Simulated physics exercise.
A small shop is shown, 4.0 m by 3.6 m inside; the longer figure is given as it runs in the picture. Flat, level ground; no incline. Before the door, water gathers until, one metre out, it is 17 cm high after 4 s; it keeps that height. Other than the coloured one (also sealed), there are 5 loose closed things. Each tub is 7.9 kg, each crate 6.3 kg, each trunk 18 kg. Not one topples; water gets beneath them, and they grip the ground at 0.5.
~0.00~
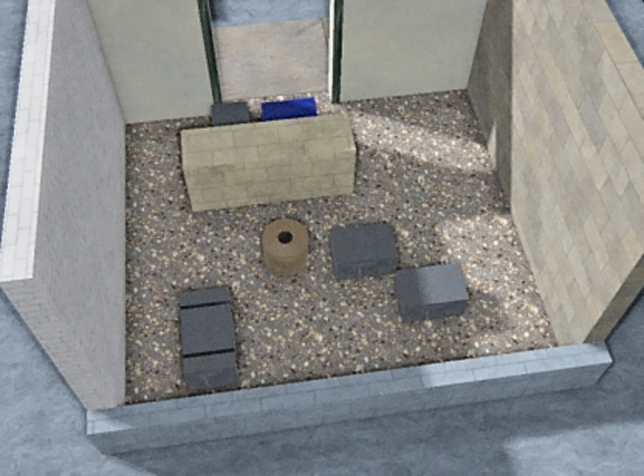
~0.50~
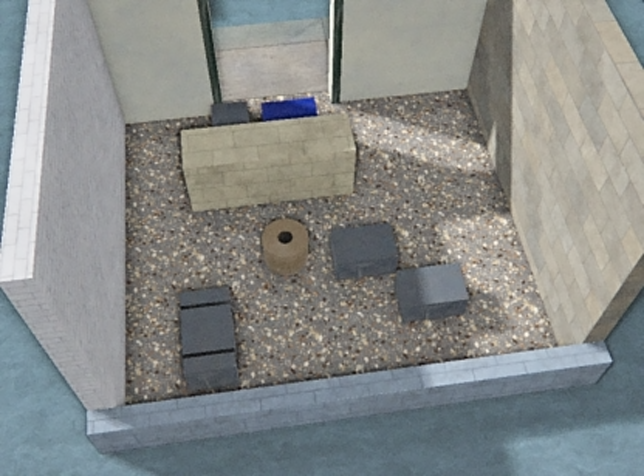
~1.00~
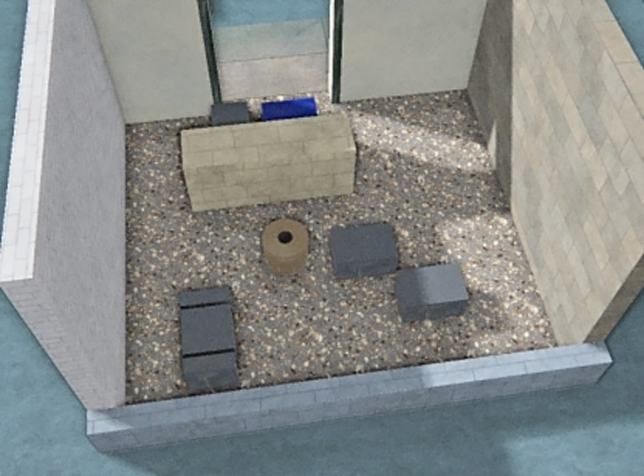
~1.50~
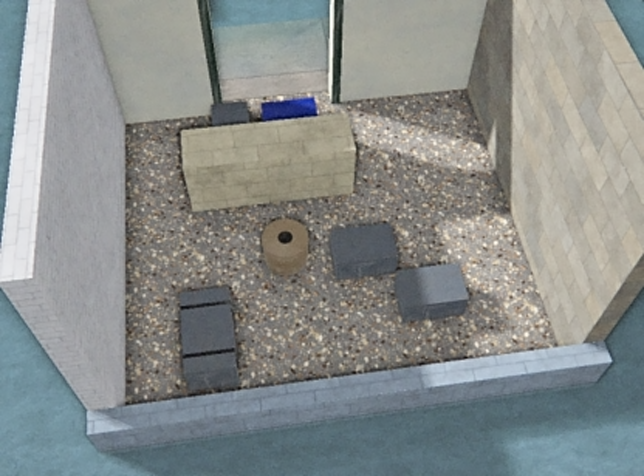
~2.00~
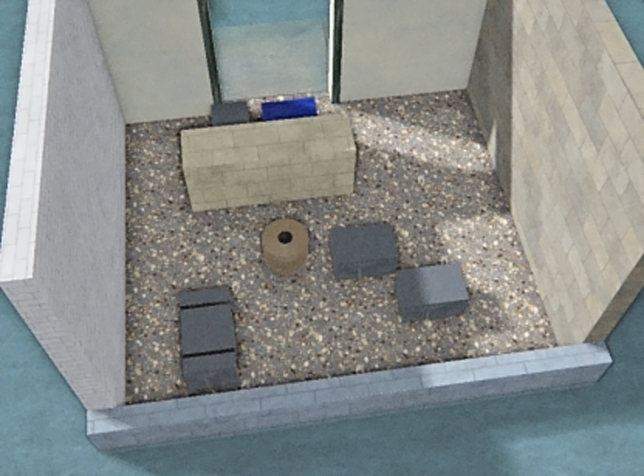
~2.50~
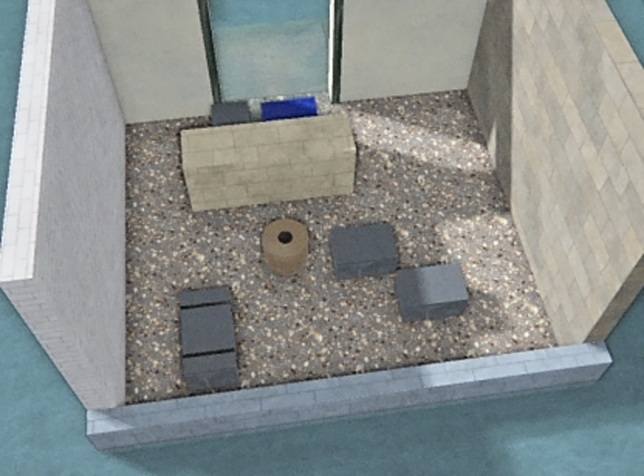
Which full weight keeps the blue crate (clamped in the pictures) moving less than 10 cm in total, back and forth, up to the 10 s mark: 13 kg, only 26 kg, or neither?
Neither does it.
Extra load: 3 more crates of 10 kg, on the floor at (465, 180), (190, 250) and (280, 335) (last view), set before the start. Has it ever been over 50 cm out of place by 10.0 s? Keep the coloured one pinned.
Above the mark, below the mark, below the mark.
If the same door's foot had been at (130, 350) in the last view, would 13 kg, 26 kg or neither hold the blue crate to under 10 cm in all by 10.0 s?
In that case the lighter option suffices.
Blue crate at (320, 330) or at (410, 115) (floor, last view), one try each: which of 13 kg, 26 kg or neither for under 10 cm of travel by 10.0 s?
Try by try, any option works; must use the heavier.
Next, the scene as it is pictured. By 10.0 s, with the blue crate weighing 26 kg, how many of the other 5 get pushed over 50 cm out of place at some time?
1.
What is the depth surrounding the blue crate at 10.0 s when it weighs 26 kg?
Close to 7 cm deep.
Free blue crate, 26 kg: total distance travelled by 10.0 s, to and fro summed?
Roughly 140 centimetres altogether.
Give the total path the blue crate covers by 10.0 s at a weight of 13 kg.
All together it comes to about 450 cm.
After 3.5 s the blue crate would be 24 cm from its start with 13 kg and 2 cm from its start with 26 kg; 6 cm of water round it then.
After 4.5 s the blue crate would be 26 cm from its start with 13 kg and 20 cm from its start with 26 kg; 8 cm of water round it then.
After 7.0 s the blue crate would be 176 cm from its start with 13 kg and 39 cm from its start with 26 kg; 8 cm of water round it then.
After 10.0 s the blue crate would be 293 cm from its start with 13 kg and 112 cm from its start with 26 kg; 7 cm of water round it then.
